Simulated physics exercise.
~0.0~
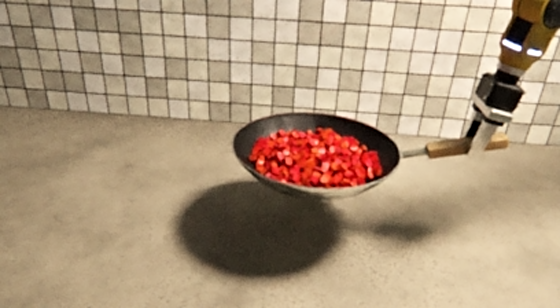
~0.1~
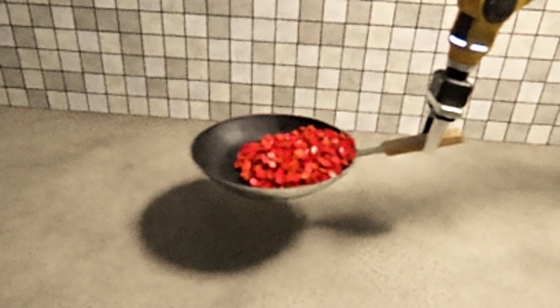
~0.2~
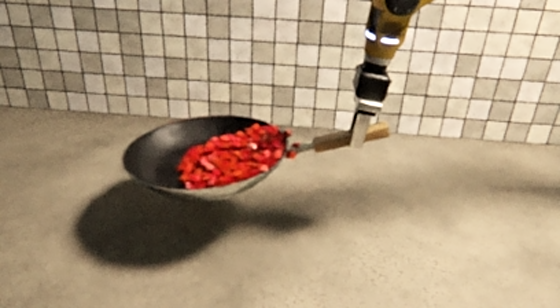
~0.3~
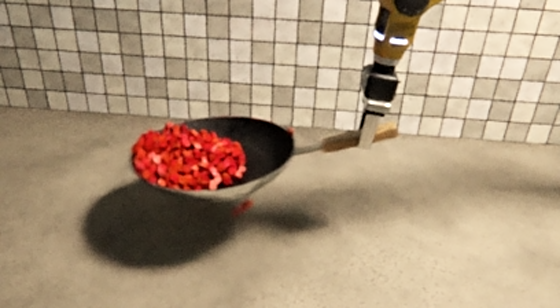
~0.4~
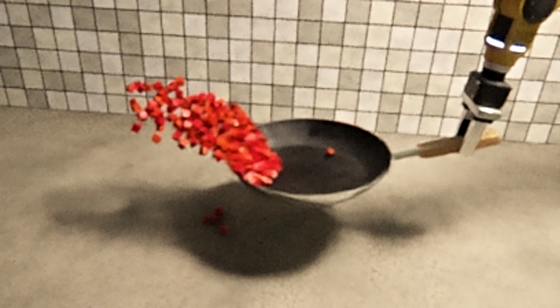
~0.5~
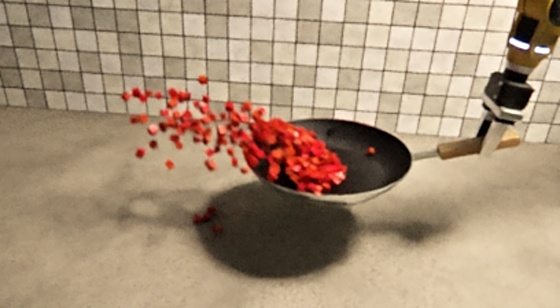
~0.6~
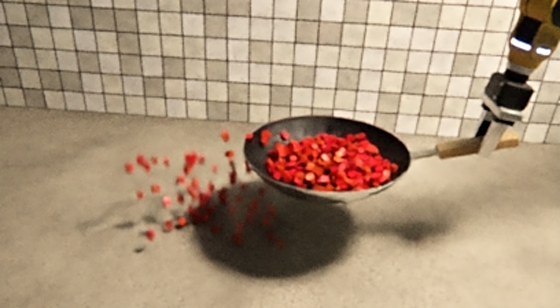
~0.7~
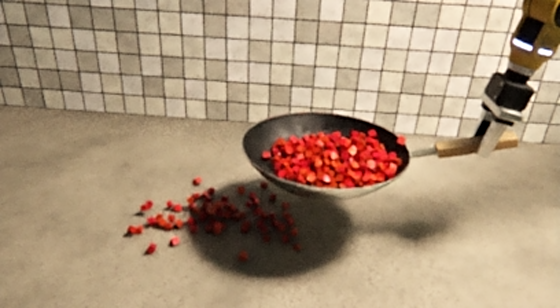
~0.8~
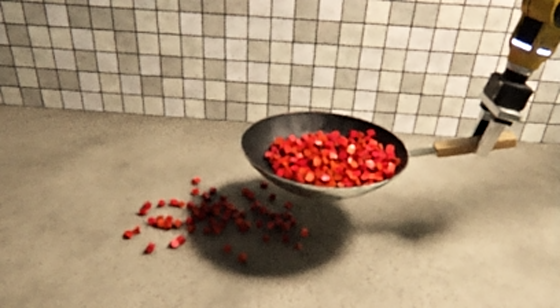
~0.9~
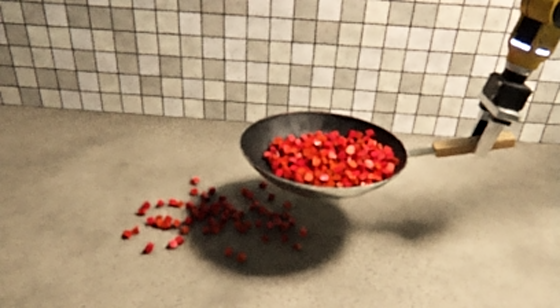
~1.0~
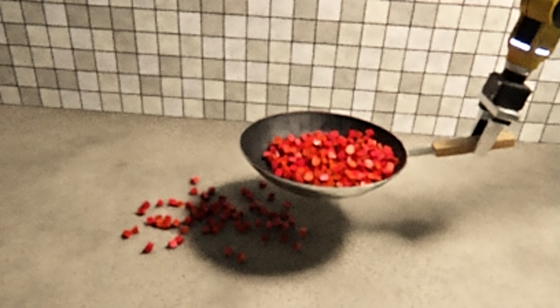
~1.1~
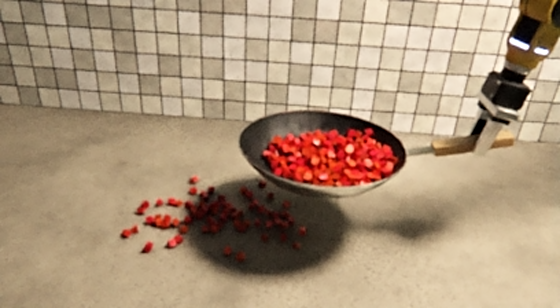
A frying pan heaped with small red vegetable dice, held by its handle in a robot's gripper, glides left above a grey counter before a tiled wall. As it slows, the dice slide toward the handle, then surge to the far left side. The pan moves sharply back right, and a stream of dice spills over its left rim into the air. Many settle back inside while the rest scatter onto the counter below. The pan stops, still holding most of the dice, with a loose patch of fallen pieces lying beneath and to its left.
